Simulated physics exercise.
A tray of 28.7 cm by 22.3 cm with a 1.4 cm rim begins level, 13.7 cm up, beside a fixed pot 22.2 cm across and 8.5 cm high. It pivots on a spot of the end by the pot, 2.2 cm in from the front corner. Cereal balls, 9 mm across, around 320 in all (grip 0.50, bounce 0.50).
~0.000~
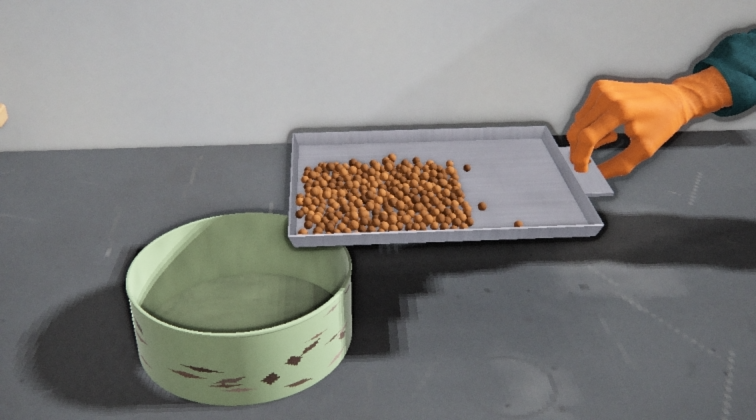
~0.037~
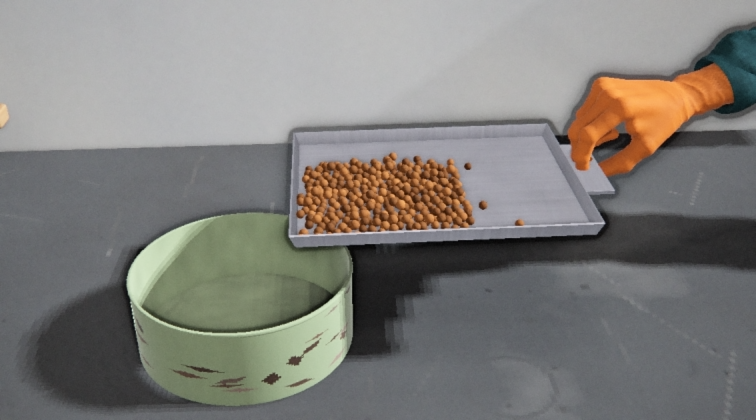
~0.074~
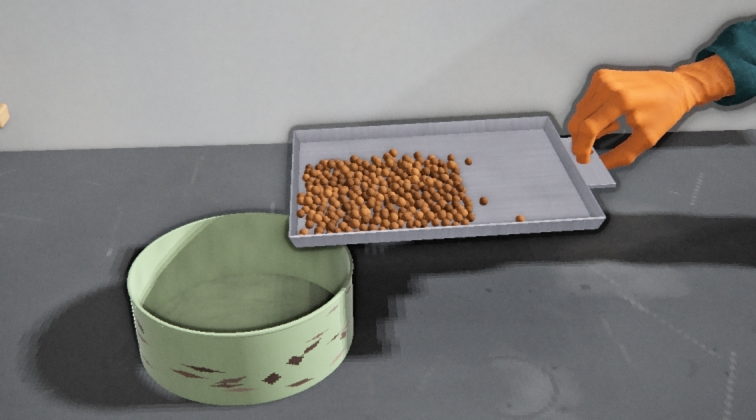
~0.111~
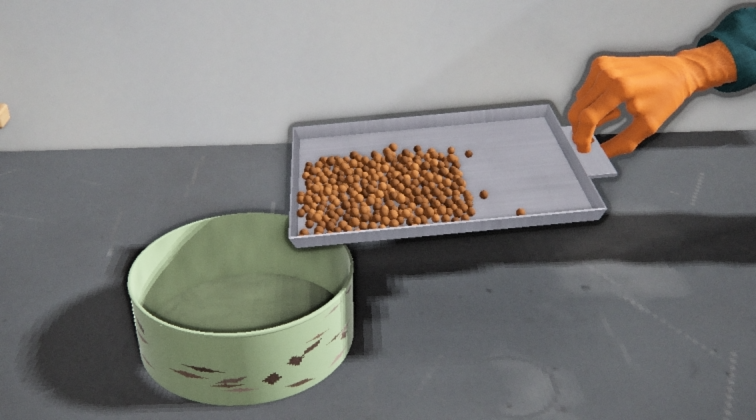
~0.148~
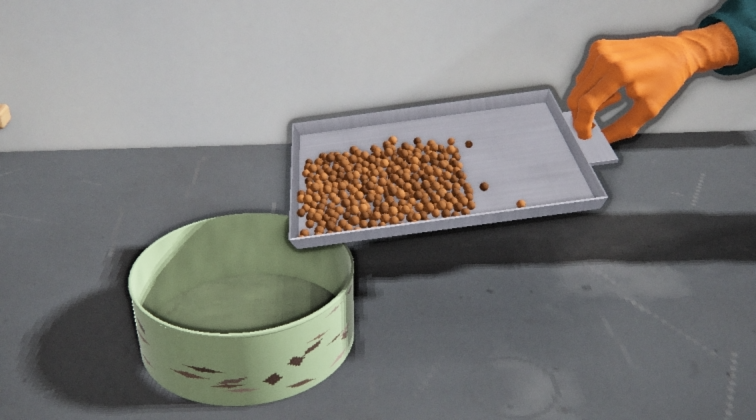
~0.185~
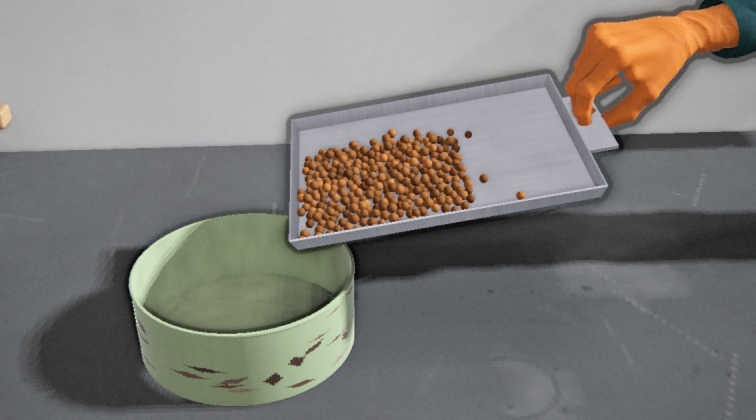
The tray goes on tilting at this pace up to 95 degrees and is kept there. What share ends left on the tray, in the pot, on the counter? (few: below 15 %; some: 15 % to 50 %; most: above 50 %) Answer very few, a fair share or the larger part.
Tray very few, pot the larger part, counter very few.
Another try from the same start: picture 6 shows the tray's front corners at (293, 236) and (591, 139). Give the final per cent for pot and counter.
Pot 85, counter 15.
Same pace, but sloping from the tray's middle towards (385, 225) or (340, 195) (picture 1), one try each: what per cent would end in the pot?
Some 70 and 95 per cent.
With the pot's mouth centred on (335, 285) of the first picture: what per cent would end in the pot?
Some 80 per cent.
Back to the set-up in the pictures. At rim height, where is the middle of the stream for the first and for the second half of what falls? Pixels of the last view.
At about (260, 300), then at (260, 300).
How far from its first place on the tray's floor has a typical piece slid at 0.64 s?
Roughly 2 cm.
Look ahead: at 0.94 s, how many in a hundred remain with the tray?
About 85 per cent.
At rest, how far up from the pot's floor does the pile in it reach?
Roughly 2.5 cm.
After 0.64 s, tilt 51 degrees; the tray holds 100 %, the pot 0 %.
Then, at 0.94 s, tilt 78 degrees; the tray holds 85 %, the pot 15 %.
After 1.34 s, tilt 95 degrees; the tray holds 0 %, the pot 95 %.
By 1.9 s all is still; tray 0 %, pot 100 %, counter 0 %.
